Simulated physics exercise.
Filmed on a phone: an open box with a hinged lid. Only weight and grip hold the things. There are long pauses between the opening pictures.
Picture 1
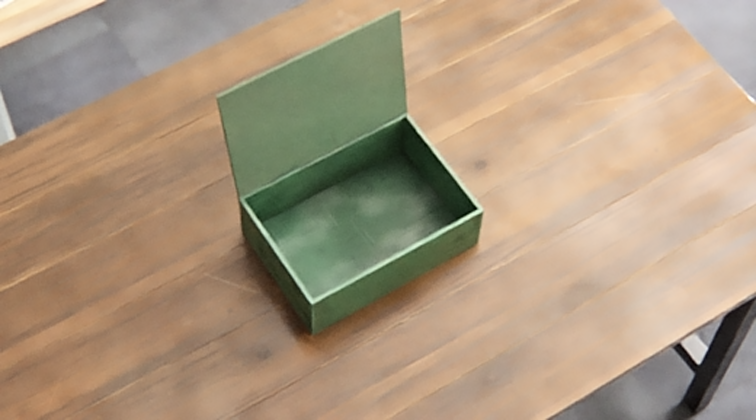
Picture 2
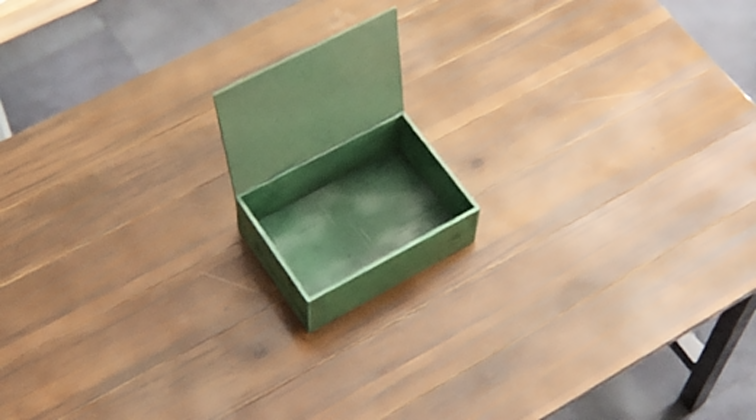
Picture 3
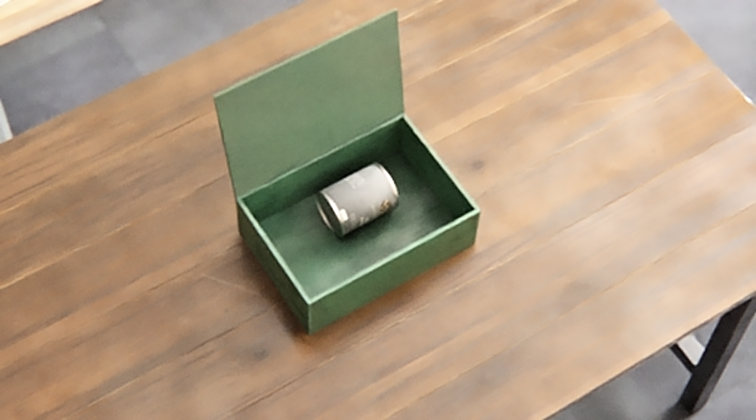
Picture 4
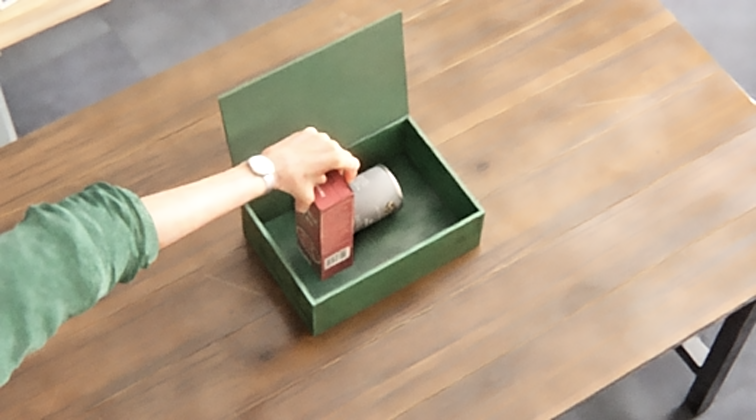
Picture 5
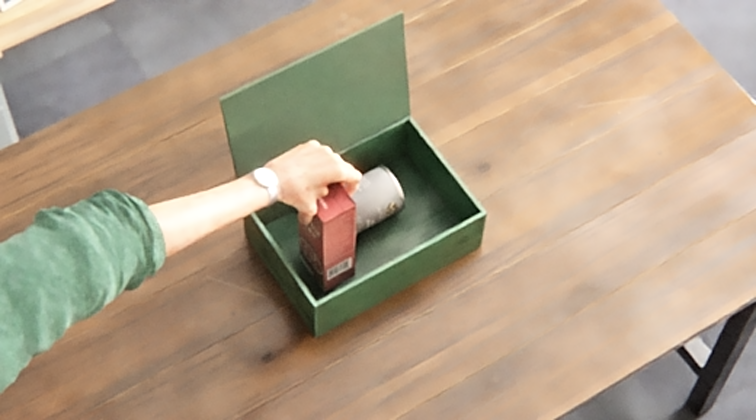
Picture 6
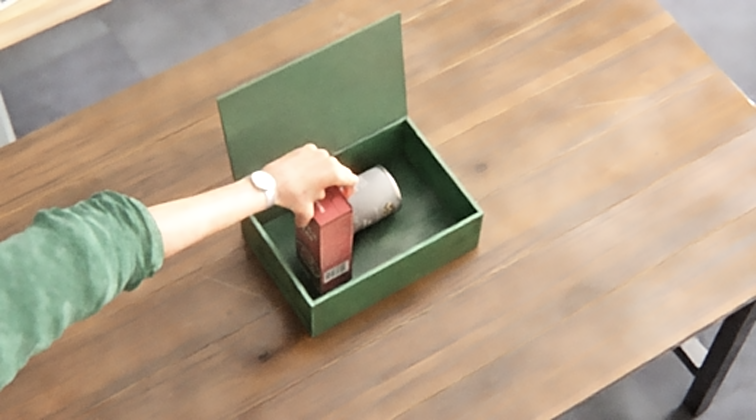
A grey tin appears lying in an open, empty green box on a wooden table, then a hand reaching in from the left lowers a red carton slightly into the box beside the tin, still gripping it.
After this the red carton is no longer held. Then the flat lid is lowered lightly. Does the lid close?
The lid is held up.
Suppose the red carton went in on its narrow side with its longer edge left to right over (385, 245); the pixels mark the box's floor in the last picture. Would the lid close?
Then it shuts flat.
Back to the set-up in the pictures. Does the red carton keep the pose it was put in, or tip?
It stays as placed.
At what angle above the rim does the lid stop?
About 50°.
Then, 1.10 s past the last view, lid starting down.
Then, 1.40 s past the last view, lid 76° above the rim.
Then, 1.60 s past the last view, lid 56° above the rim.
Finally, lid 52° above the rim; both still in place. Final places as the last picture's camera would see them, red carton near (324, 236).
